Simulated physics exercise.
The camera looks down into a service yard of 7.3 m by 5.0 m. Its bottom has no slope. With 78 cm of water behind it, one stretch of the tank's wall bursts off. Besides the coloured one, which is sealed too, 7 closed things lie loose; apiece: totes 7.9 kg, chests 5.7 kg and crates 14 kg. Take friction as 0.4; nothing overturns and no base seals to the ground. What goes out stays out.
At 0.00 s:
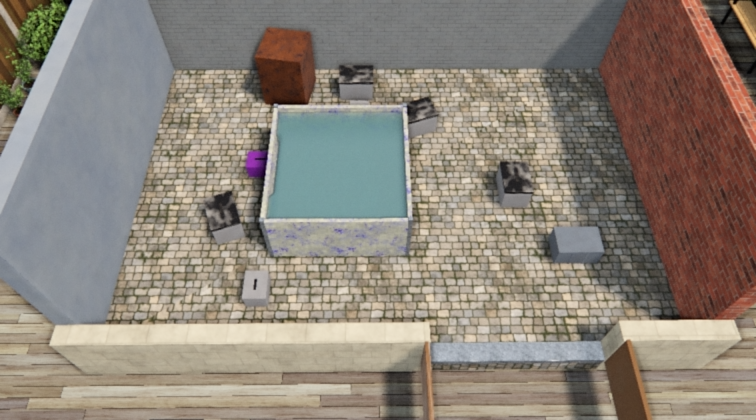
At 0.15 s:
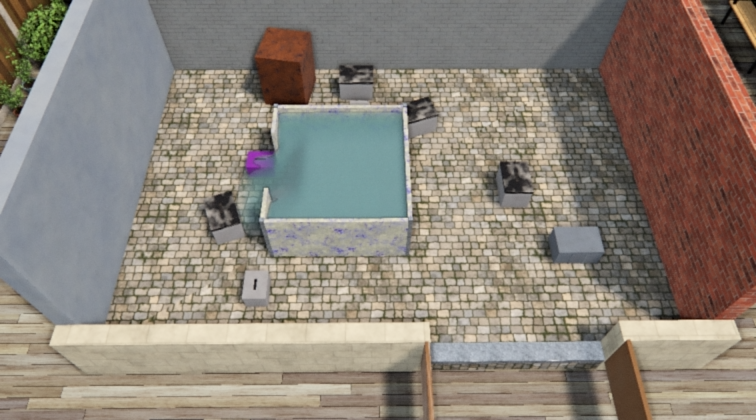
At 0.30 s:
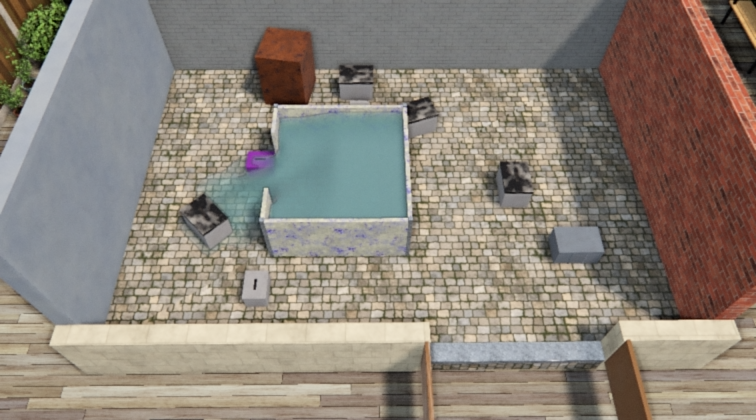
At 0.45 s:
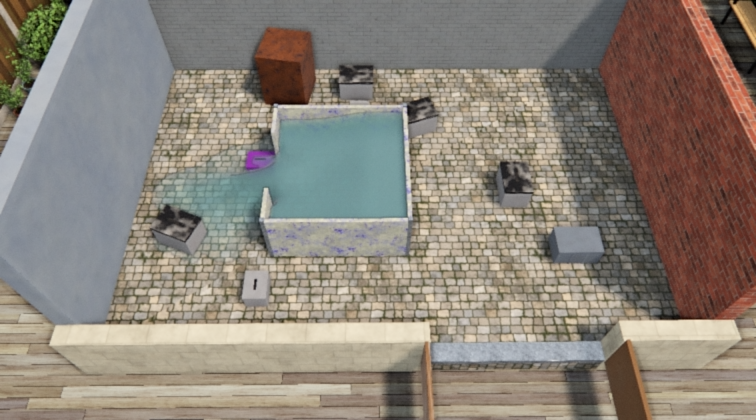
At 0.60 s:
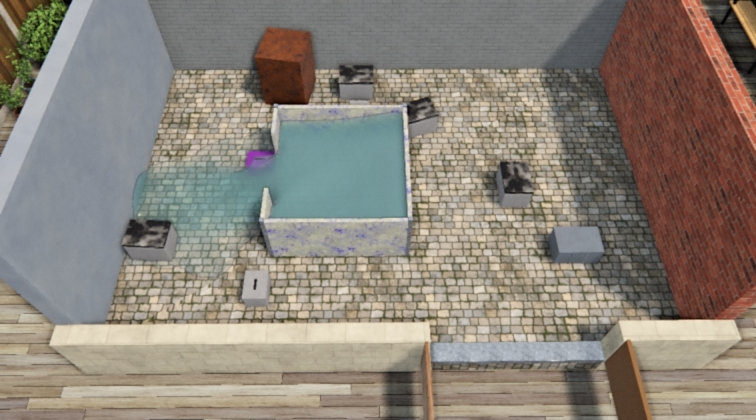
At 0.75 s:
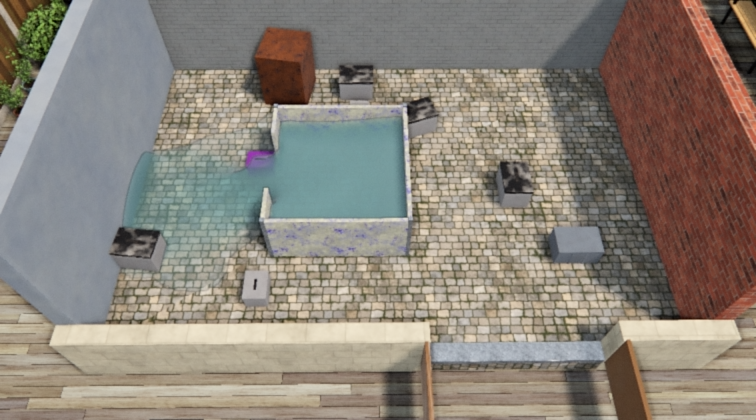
In a paved, walled yard, part of the left side of a water-filled tank opens beside a purple object, and water spreads left across the stones to the grey wall, pushing one dark-topped box leftward while the other boxes stay put.
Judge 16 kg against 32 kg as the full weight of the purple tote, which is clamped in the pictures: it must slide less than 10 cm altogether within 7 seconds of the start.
I expect that neither weight holds it.
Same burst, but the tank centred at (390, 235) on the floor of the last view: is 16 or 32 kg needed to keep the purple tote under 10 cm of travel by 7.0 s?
In that case only the larger load is enough.
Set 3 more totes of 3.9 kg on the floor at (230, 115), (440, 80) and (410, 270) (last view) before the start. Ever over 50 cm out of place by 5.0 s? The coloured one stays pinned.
In that order: Past it, over, more.
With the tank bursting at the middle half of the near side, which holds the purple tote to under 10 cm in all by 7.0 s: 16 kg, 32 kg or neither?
In that case the lower weight is enough.
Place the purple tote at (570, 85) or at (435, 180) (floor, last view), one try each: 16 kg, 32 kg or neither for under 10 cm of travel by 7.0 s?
In that order: Either load holds; the smaller is enough.
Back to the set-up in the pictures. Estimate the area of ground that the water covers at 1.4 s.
Roughly 10.5 m2.
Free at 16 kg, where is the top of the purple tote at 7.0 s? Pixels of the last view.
Near (209, 166).
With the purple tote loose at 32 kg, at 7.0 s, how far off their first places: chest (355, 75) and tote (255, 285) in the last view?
In turn: 150 cm, 450 cm.
After 1.4 s the purple tote would be 116 cm from its start with 16 kg and 46 cm from its start with 32 kg; 5 cm of water round it then.
After 3.1 s the purple tote would be 123 cm from its start with 16 kg and 46 cm from its start with 32 kg; 5 cm of water round it then.
After 4.9 s the purple tote would be 85 cm from its start with 16 kg and 46 cm from its start with 32 kg; 12 cm of water round it then.
After 7.0 s the purple tote would be 74 cm from its start with 16 kg and 46 cm from its start with 32 kg; 11 cm of water round it then.
